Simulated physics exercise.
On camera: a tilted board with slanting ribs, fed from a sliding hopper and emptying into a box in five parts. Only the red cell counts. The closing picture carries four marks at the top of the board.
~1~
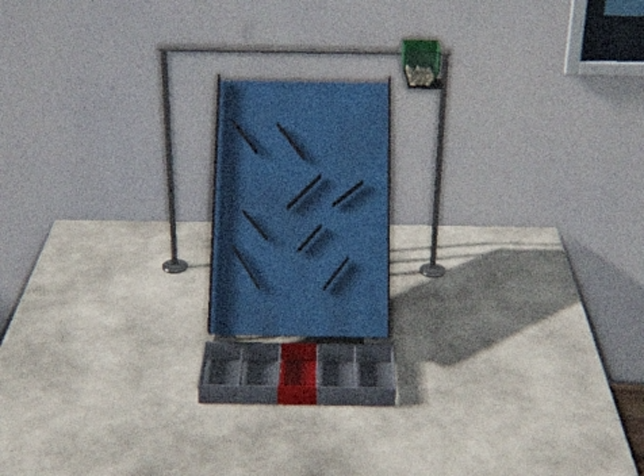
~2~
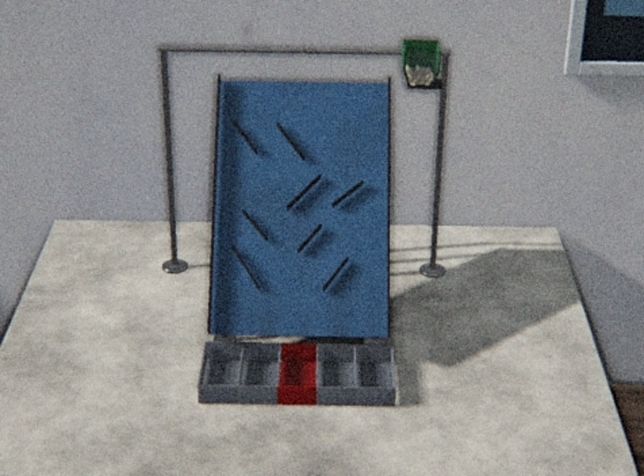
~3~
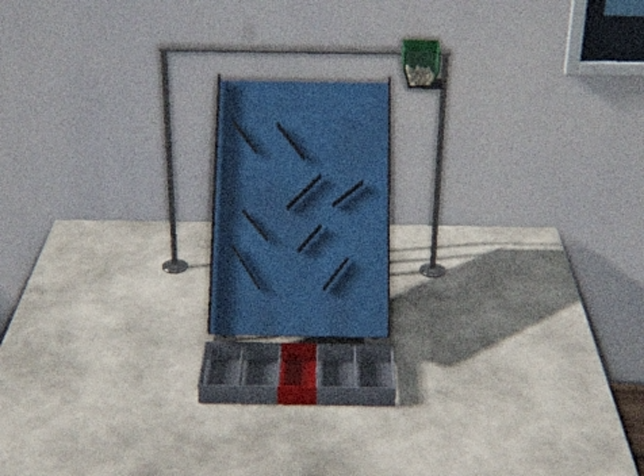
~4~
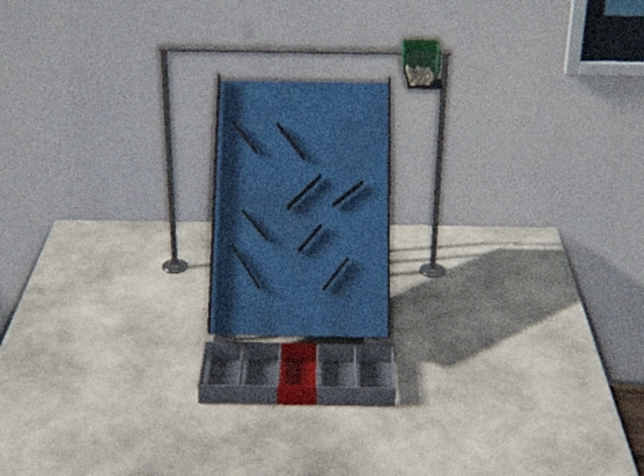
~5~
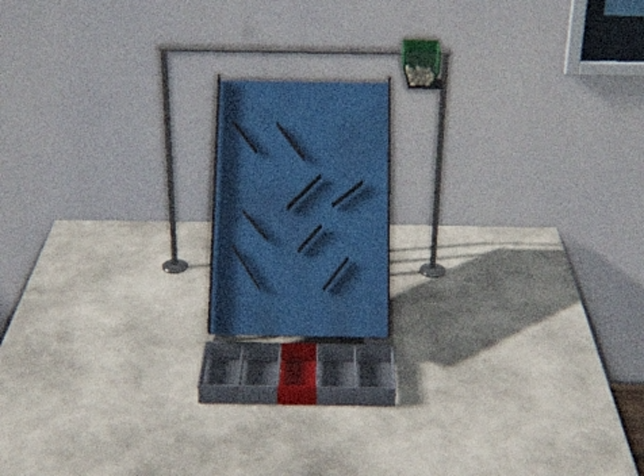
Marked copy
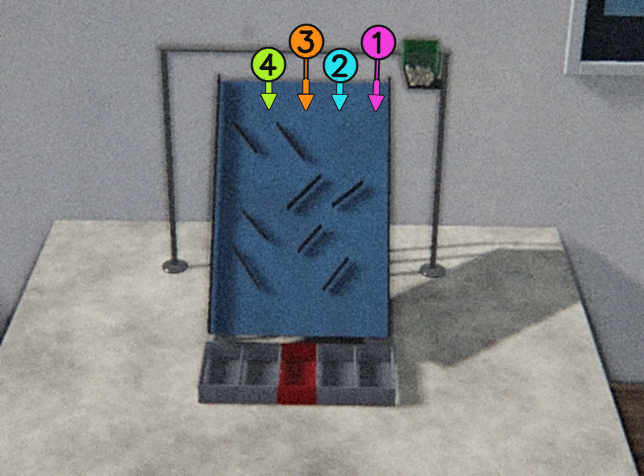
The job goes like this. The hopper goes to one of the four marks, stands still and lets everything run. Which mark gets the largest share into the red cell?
4.
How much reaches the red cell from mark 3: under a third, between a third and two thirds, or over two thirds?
Between a third and two thirds.
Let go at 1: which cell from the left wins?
The fifth.
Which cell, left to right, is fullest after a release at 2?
The second from the left.
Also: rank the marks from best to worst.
4, 3, 2, 1.
On the marked copy, mark 1 meets the board at (375, 105); mark 2 meets the board at (339, 104); mark 3 meets the board at (305, 104); mark 4 meets the board at (268, 103).
With 1, only a few in the red cell, the bulk in other cells, close to a quarter outside the box.
With 2, close to a quarter in the red cell, the bulk in other cells.
With 3, close to half in the red cell, close to half in other cells.
With 4, the bulk in the red cell, a small share in other cells, only a few outside the box.
